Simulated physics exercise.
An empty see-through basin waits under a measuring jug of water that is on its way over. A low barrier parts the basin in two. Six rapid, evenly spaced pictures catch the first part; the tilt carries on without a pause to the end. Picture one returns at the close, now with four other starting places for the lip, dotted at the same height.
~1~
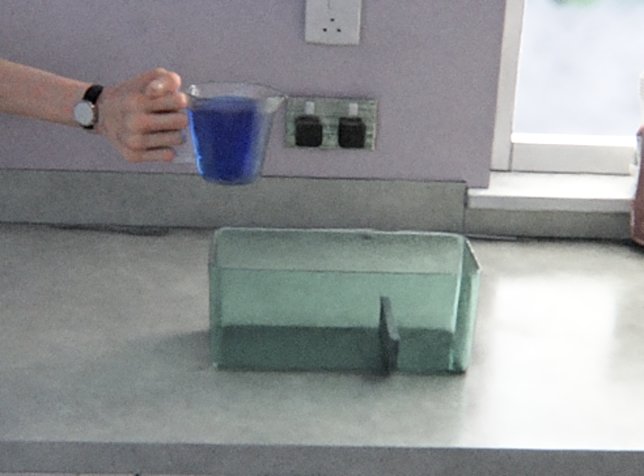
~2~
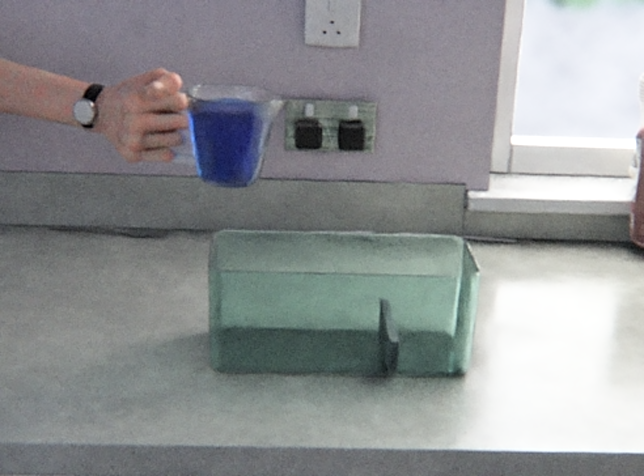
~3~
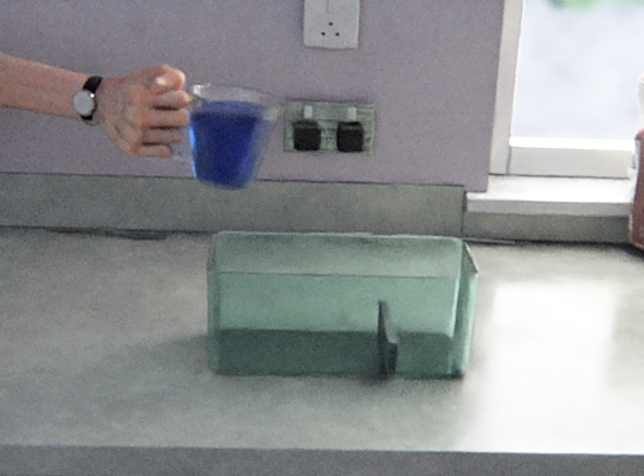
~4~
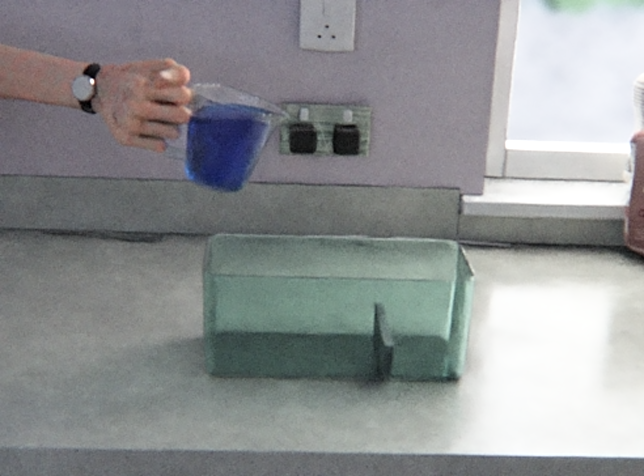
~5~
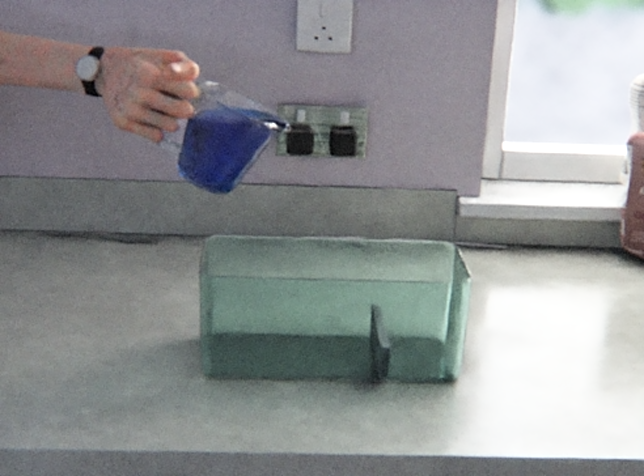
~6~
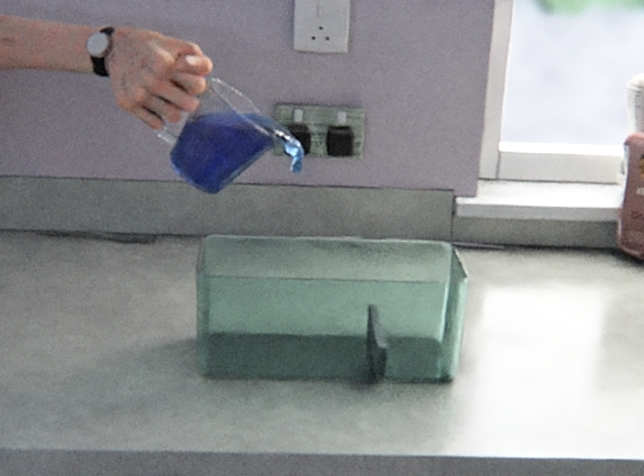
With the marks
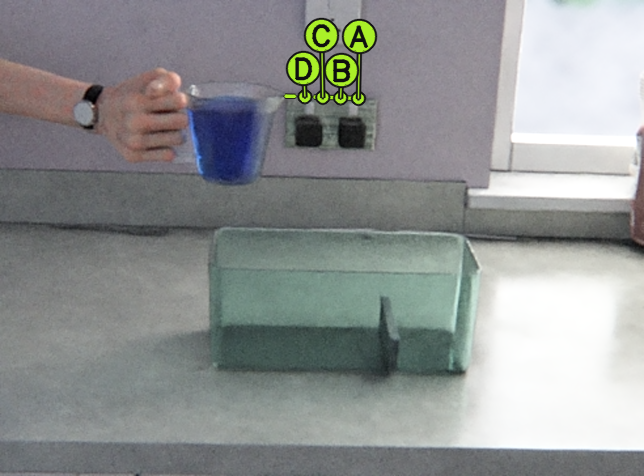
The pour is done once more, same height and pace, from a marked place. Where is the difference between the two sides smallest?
Choose B.
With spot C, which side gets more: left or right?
The left side.
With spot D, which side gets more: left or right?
The left side.
On the marked copy, A at (358, 98); B at (340, 97); C at (322, 97); D at (304, 96).
If A is chosen, about 24 % ends left of the wall and 75 % right of it.
If B is chosen, about 48 % ends left of the wall and 51 % right of it.
If C is chosen, about 81 % ends left of the wall and 17 % right of it.
If D is chosen, about 92 % ends left of the wall and 6 % right of it.
